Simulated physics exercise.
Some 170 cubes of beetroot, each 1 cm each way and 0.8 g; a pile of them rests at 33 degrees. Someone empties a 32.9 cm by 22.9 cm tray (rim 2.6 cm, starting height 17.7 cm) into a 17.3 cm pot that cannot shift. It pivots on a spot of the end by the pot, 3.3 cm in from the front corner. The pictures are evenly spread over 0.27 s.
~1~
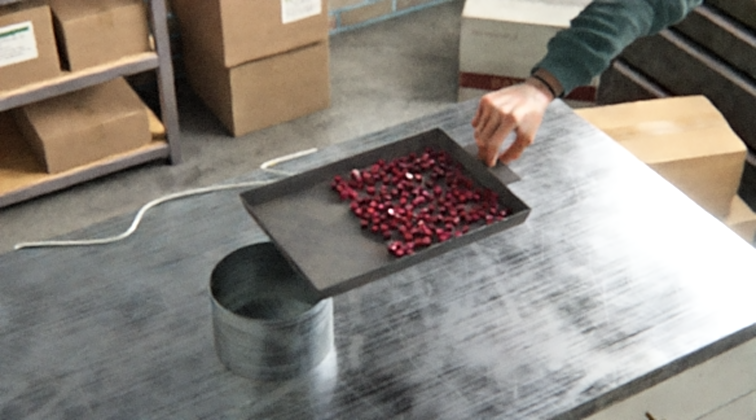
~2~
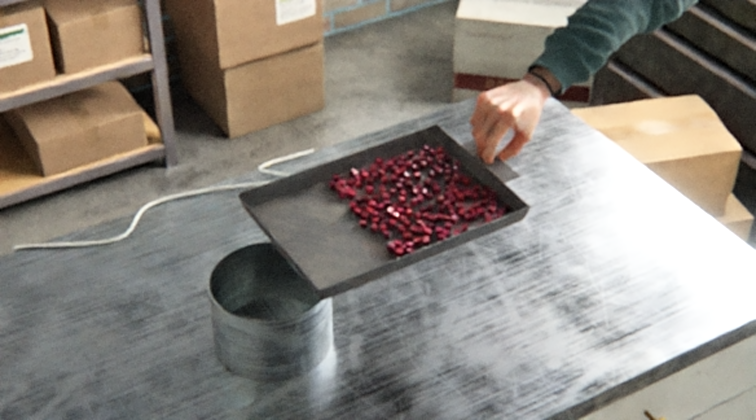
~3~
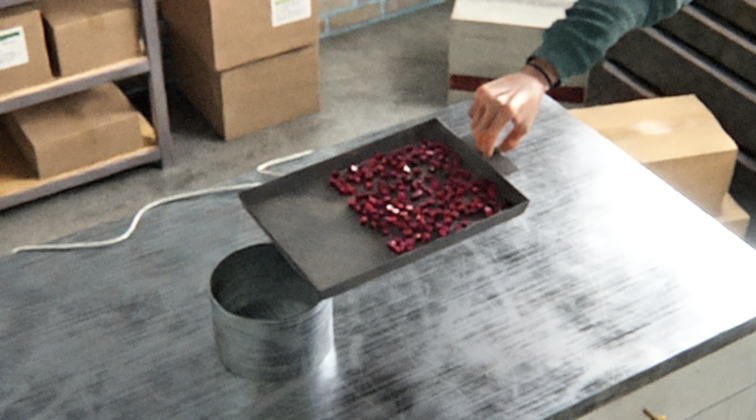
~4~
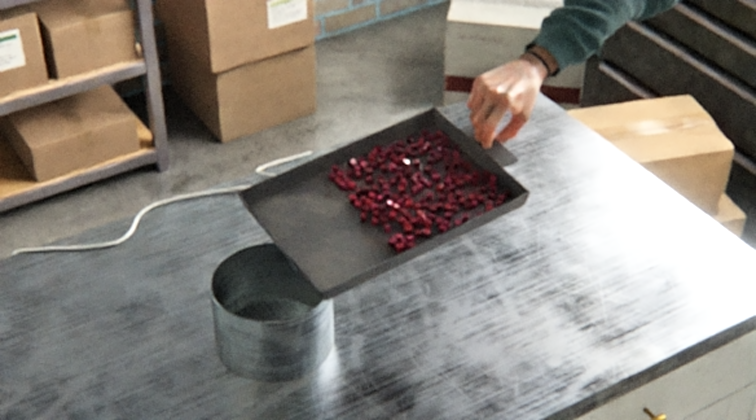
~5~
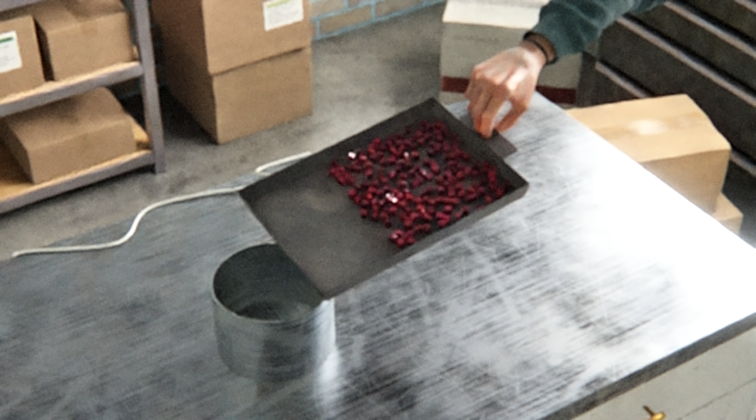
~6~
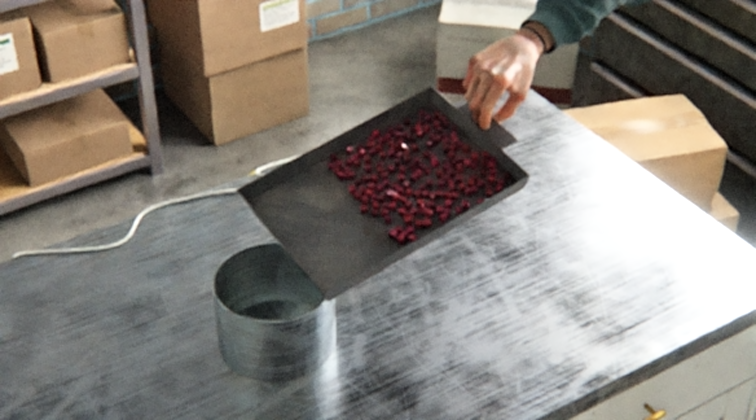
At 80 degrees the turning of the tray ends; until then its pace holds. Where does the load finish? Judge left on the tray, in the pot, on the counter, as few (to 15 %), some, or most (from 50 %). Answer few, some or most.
Left on the tray: Some; in the pot: Few; on the counter: Most.
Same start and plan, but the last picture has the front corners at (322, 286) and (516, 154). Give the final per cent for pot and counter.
Pot 35, counter 35.
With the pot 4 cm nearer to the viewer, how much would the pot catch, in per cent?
Then about 5 per cent.
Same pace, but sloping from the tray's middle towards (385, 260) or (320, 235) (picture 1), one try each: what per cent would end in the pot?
About 0 and 30 per cent.
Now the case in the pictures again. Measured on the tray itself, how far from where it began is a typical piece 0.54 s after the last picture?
About 6 cm.
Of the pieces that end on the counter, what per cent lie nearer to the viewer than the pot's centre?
Some 100 per cent.
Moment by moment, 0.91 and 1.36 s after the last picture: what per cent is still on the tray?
About 60, 35.
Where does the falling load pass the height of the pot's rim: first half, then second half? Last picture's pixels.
First near (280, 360), later near (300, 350).
Then, 0.54 s after the last picture, tilt 44 degrees; the tray holds 100 %, the pot 0 %.
Then, 0.91 s after the last picture, tilt 66 degrees; the tray holds 60 %, the pot 0 %.
Then, 1.36 s after the last picture, tilt 80 degrees; the tray holds 35 %, the pot 0 %.
In the end, tray 30 %, pot 0 %, counter 70 %.
